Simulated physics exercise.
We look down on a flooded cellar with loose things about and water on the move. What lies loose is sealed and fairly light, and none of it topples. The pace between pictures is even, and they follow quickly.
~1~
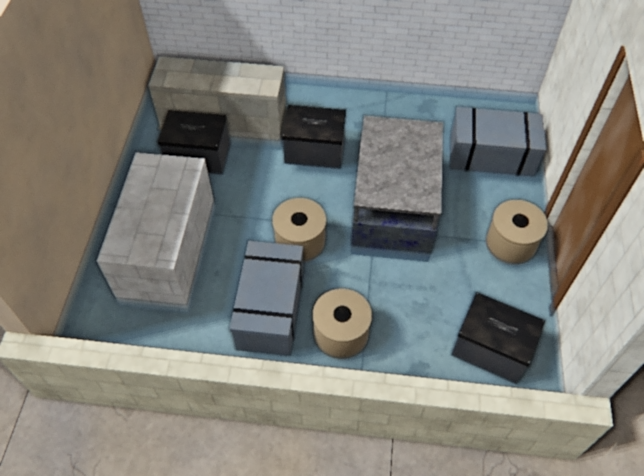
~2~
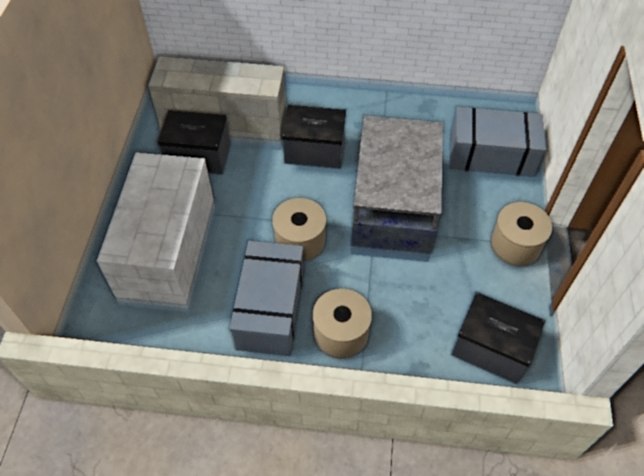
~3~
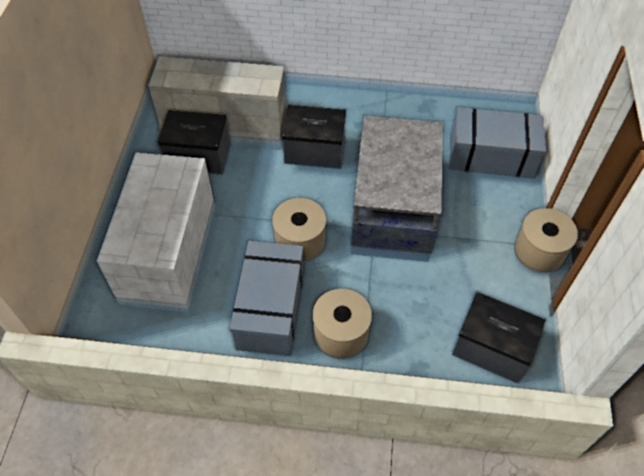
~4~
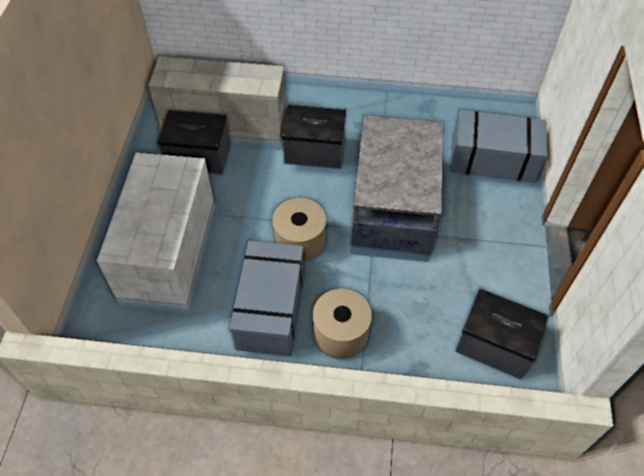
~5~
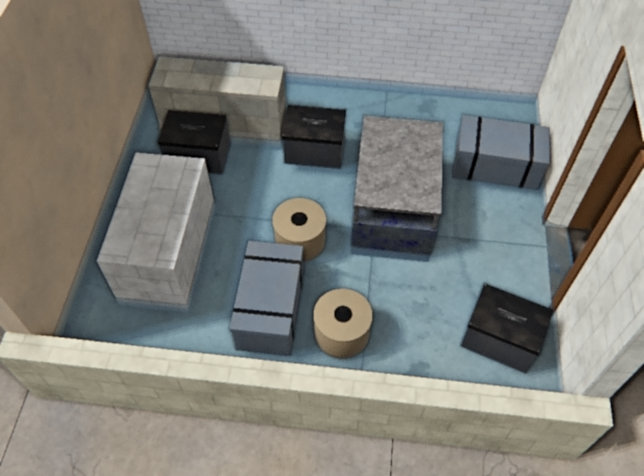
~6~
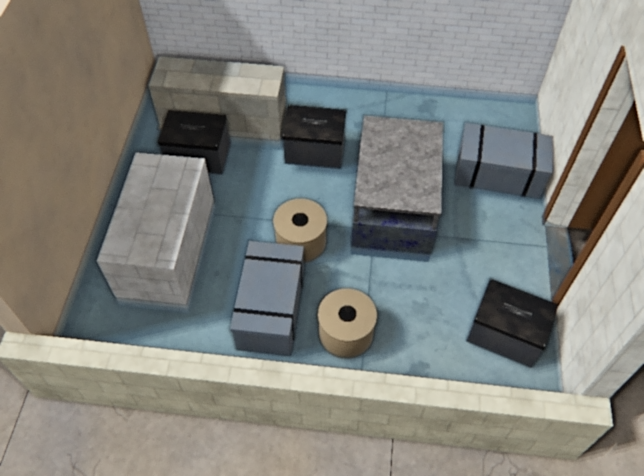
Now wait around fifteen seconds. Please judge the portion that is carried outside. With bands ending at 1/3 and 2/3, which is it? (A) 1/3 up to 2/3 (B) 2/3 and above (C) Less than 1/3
C.
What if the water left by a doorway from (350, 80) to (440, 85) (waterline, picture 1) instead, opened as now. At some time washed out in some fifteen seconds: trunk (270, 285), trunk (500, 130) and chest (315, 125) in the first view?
One after the other: Kept in, through, carried outside.
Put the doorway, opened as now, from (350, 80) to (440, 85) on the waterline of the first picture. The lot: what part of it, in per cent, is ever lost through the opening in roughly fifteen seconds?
I'd put it near 50 per cent.
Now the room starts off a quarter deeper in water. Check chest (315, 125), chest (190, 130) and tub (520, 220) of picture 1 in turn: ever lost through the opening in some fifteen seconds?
First never leaves, then never leaves, then flushed away.
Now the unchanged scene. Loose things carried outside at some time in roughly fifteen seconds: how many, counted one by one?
1.
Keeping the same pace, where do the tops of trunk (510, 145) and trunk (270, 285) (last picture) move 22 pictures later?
(518, 207) and (376, 319), give or take.
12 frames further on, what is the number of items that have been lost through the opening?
I count 1 altogether.
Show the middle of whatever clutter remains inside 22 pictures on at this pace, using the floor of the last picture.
Around (402, 248).
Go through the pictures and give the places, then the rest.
The first frame shows a trunk at (500, 128) floats; a chest at (502, 327) floats; 0 of 8 have shifted.
The second frame shows a trunk at (500, 128), afloat; a chest at (502, 327) floats; 0 of 8 have shifted.
The third frame shows a trunk at (501, 129), afloat; a chest at (503, 326) floats; 1 of 8 have shifted.
The fourth frame shows a trunk at (502, 132) floats, close to its start; a chest at (506, 323), afloat, close to its start; 2 of 8 have shifted.
The fifth frame shows a trunk at (505, 138), afloat, close to its start; a chest at (511, 317), afloat, close to its start; 3 of 8 have shifted.
The sixth frame shows a trunk at (508, 147) floats, close to its start; a chest at (517, 312) floats, close to its start; 3 of 8 have shifted.
A moment on, 1 of 8 are out; 7 afloat.
Next, 1 of 8 are out; 7 afloat.
Later, 1 of 8 are out; 7 afloat.
In the end, 1 of 8 are out; 7 afloat.
